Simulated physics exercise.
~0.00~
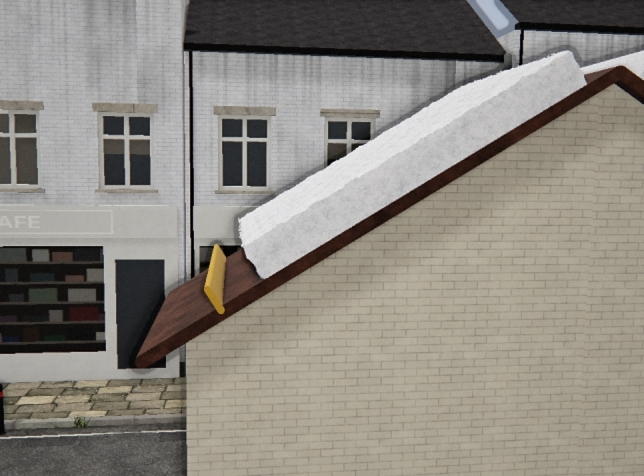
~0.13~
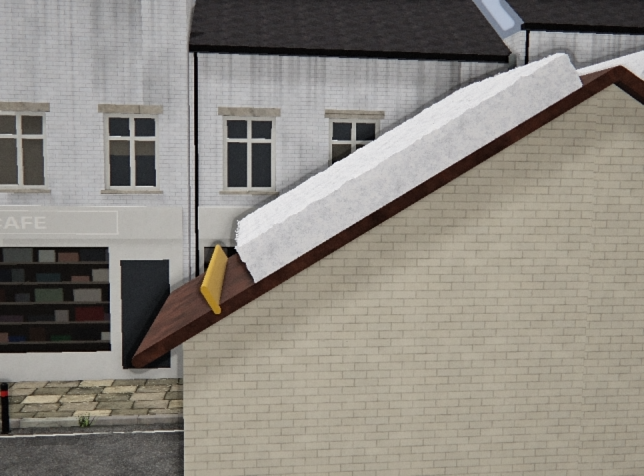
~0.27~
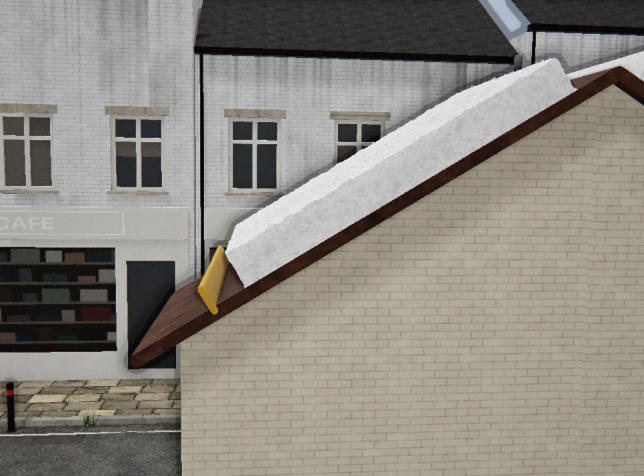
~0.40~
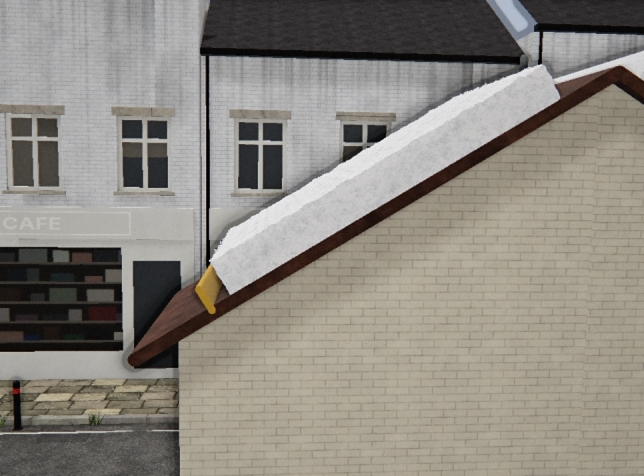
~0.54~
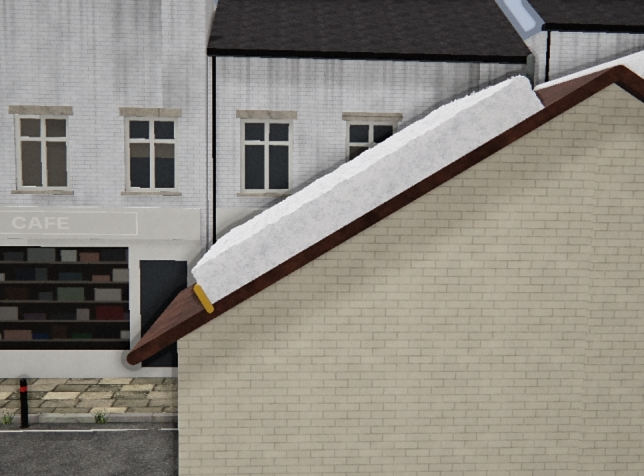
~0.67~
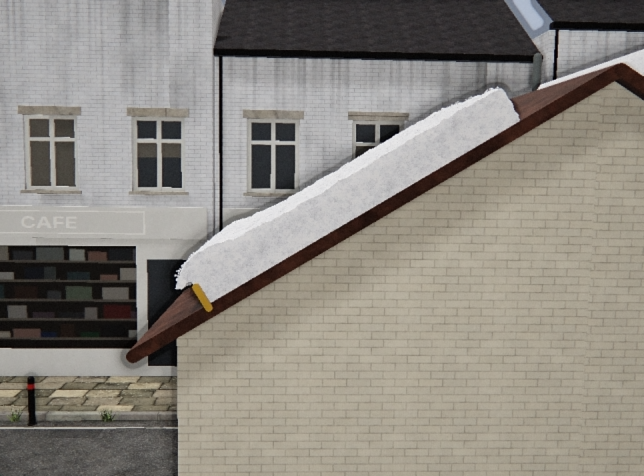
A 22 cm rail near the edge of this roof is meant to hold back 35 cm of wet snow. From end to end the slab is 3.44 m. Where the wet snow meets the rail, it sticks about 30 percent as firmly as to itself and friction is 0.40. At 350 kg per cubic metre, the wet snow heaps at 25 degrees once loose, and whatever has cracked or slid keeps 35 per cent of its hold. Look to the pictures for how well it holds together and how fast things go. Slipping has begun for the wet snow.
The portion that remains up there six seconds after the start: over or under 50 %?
Lower than 50 %.
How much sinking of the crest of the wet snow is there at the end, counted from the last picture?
I'd put it at something like 1.1 m.
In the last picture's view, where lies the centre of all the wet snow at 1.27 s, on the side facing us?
The spot is somewhere around (249, 254).
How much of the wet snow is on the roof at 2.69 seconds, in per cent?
40 percent.
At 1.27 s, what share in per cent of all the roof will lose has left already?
Roughly 10 %.
After 1.27 s, 92 % of the snow is on the roof.
After 1.98 s, 57 % of the snow is on the roof.
After 2.69 s, 40 % of the snow is on the roof.
After 3.40 s, 36 % of the snow is on the roof.
After 6.00 s, 35 % of the snow is on the roof.
